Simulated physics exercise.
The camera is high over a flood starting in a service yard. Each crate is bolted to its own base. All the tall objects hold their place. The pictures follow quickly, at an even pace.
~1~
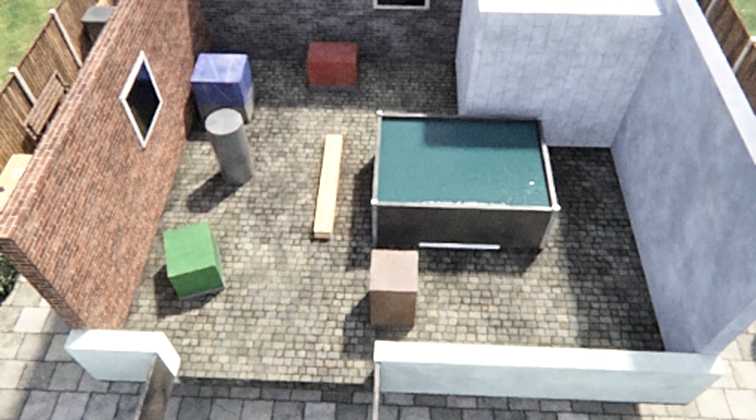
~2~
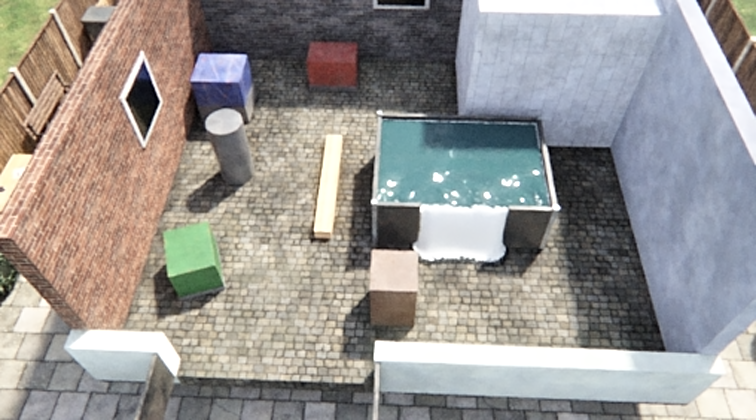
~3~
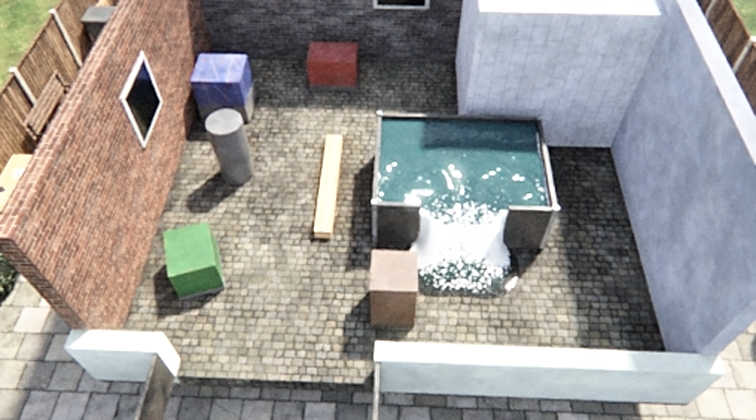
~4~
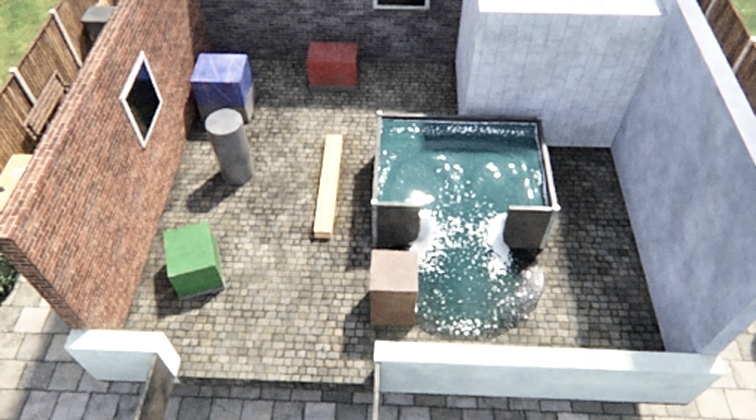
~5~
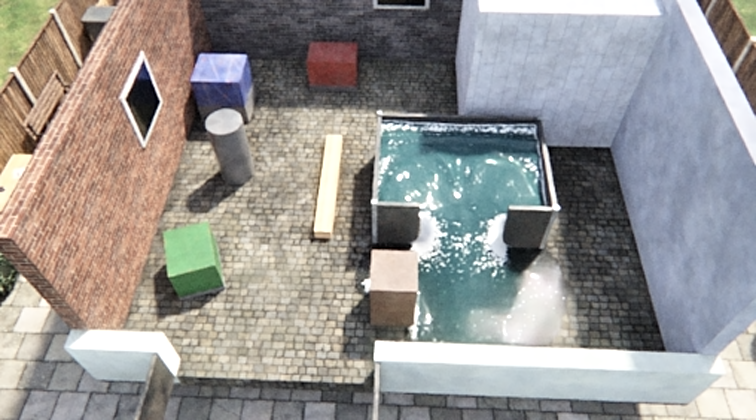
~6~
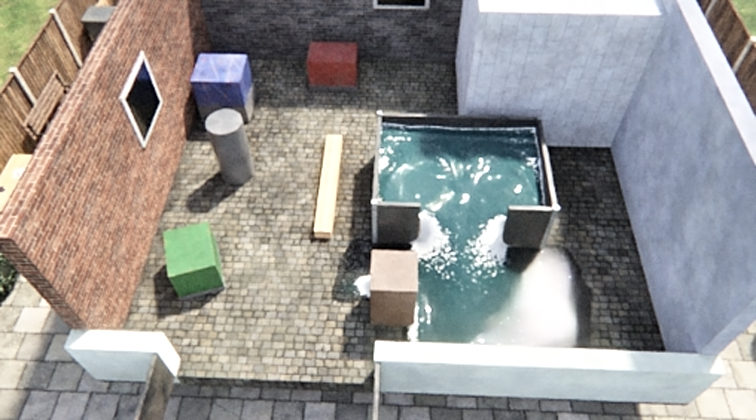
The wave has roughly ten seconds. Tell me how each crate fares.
The blue crate stays dry; the red crate stays dry; the green crate gets wet.
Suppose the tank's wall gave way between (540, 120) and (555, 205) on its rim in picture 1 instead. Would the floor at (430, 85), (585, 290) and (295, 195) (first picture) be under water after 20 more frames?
One after the other: Dry, awash, clear.
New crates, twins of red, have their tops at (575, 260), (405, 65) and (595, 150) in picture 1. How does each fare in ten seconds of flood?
In turn: Takes water, escapes it, ends up wet.
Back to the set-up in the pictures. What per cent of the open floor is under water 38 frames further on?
I make it 85 per cent.
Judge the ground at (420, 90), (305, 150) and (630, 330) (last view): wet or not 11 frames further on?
In that order: Not flooded, clear, wet.
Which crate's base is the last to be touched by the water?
I say the red crate.
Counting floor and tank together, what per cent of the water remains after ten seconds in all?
Roughly 88 per cent.
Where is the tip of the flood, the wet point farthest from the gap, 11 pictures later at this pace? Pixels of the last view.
Near (115, 355).
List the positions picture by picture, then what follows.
Still water in the tank at (461, 162), in the first picture.
The front is at (502, 256), out from the gap at (460, 232), in the second picture.
The front is at (501, 291), out from the gap at (460, 232), in the third picture.
Water pours out at (459, 233) and has run to (479, 336), in the fourth picture.
Water pours out at (460, 232) and has run to a hidden place, in the fifth picture.
Water pours out at (460, 232) and has run to a hidden place, in the sixth picture.
A moment on, water covers 25 % of the floor; the blue crate not reached, the red crate not reached, the green crate not reached.
Next, water covers 40 % of the floor; the blue crate not reached, the red crate not reached, the green crate water round its plinth.
Then, water covers 60 % of the floor; the blue crate not reached, the red crate not reached, the green crate water round its plinth.
Later, water covers 85 % of the floor; the blue crate water round its plinth, the red crate water round its plinth, the green crate water round its plinth.
In the end, water covers 95 % of the floor; the blue crate stayed above the water, the red crate stayed above the water, the green crate was topped.
